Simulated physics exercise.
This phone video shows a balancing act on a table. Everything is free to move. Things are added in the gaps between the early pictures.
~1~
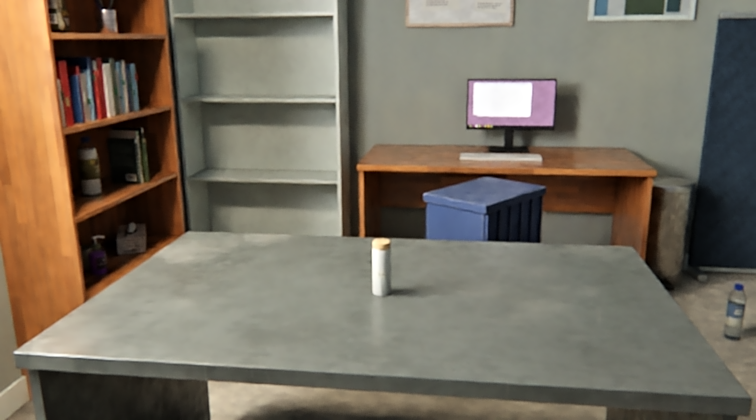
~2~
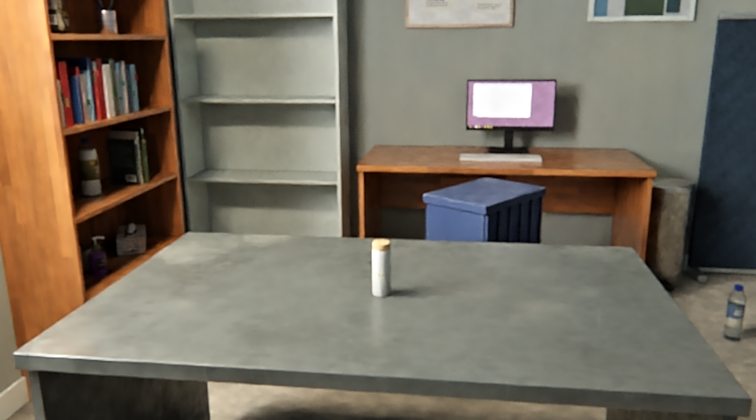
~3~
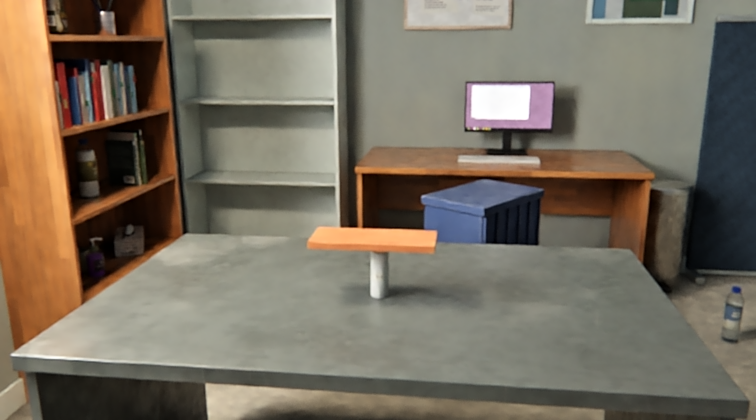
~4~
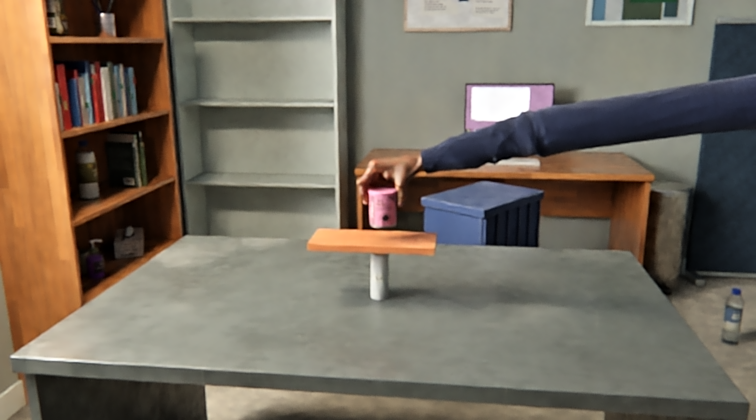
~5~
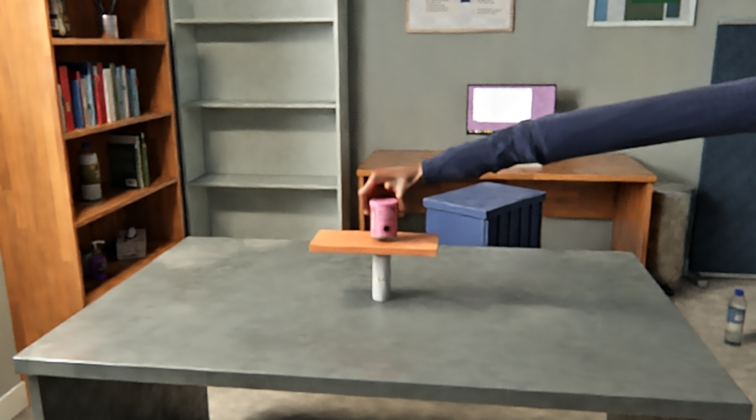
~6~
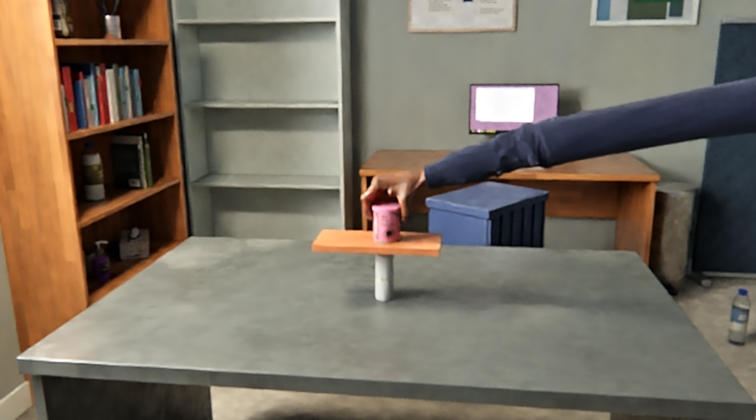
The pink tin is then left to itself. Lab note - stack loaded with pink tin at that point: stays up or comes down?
Observed: Stays up.
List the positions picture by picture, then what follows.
The last thing is not in view yet; white shaker (382, 267), in the first picture.
The last thing is not in view yet; white shaker (382, 268), in the second picture.
The last thing is not in view yet; white shaker (380, 269), in the third picture.
On its way; pink tin (383, 207); white shaker (380, 271), in the fourth picture.
On its way; pink tin (384, 217); white shaker (382, 272), in the fifth picture.
Set down, still held; pink tin (387, 223); white shaker (384, 272), in the sixth picture.
Then, 0.30 s on from there, no change.
Then, 1.00 s on from there, pink tin resting near (387, 223).
In the end, all 3 unmoved. At the end, from the last picture's camera, pink tin near (387, 223). The stack stays up.
